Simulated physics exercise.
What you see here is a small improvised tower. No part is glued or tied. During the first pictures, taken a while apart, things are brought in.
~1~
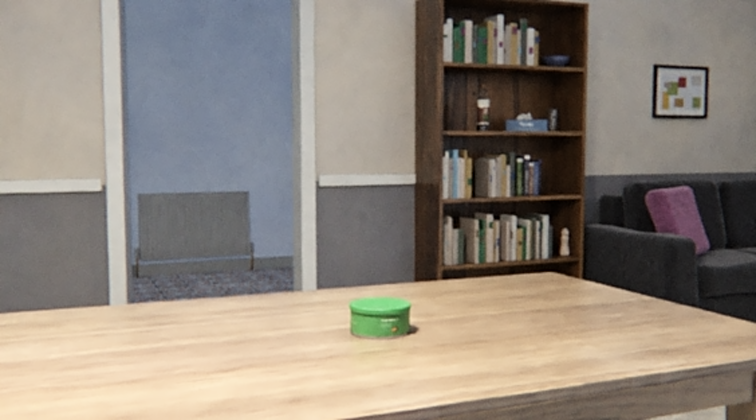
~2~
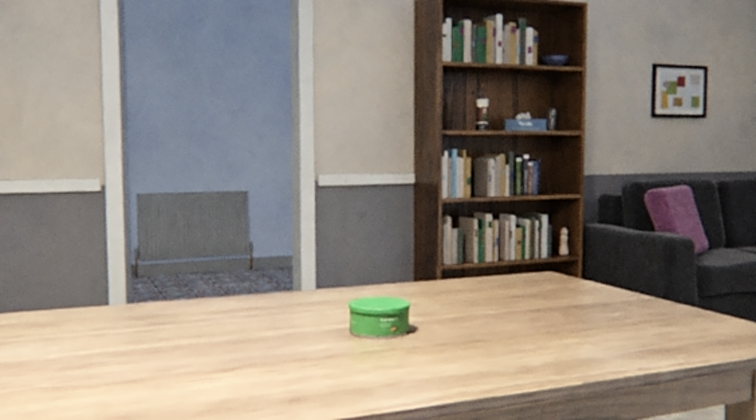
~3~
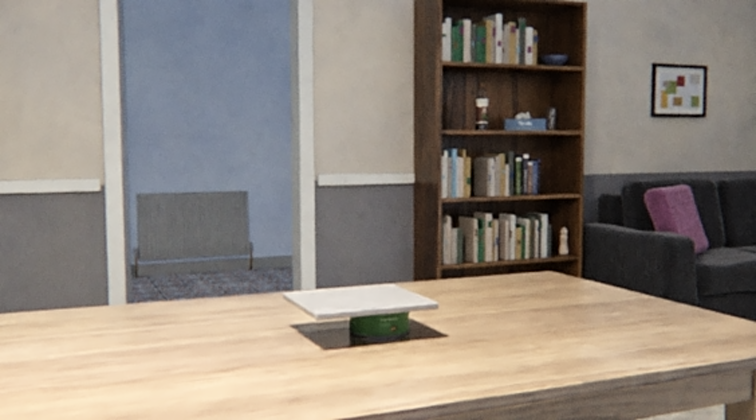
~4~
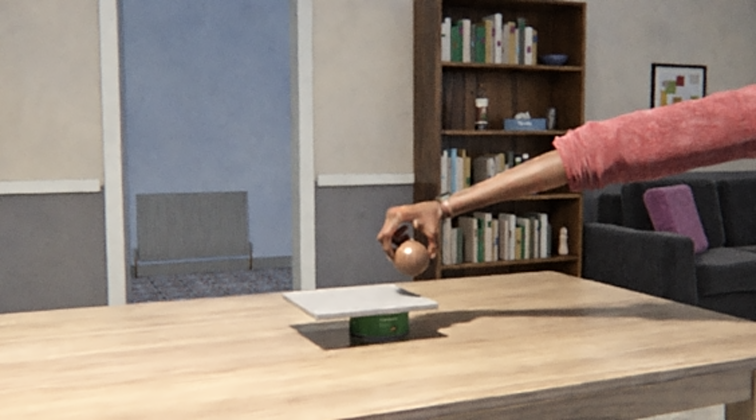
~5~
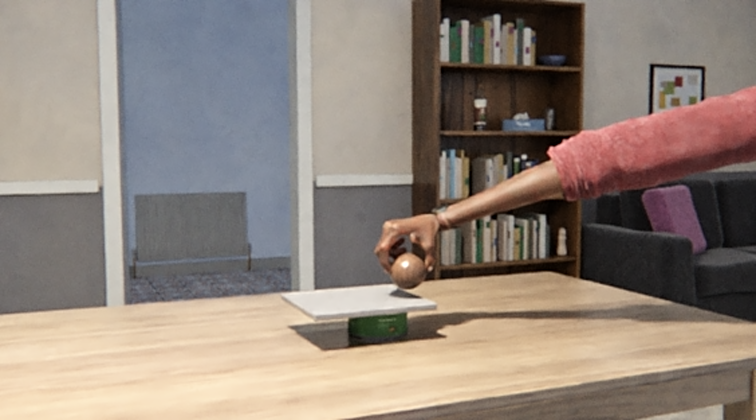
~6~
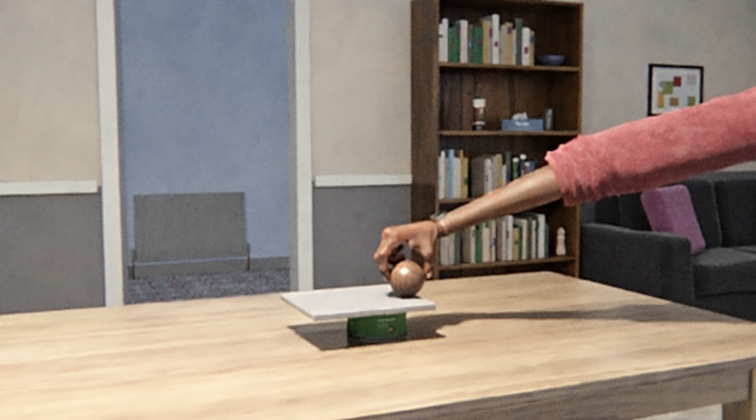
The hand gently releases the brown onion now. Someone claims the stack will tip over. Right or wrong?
Wrong, it stays upright.
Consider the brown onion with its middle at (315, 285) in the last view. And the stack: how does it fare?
The stack then collapses.
Then, 0.20 s past the last view, nothing moves.
Then, 0.70 s past the last view, brown onion resting near (407, 279).
Finally, all 3 still in place. Final places as the last picture's camera would see them, brown onion near (407, 279). The stack holds.
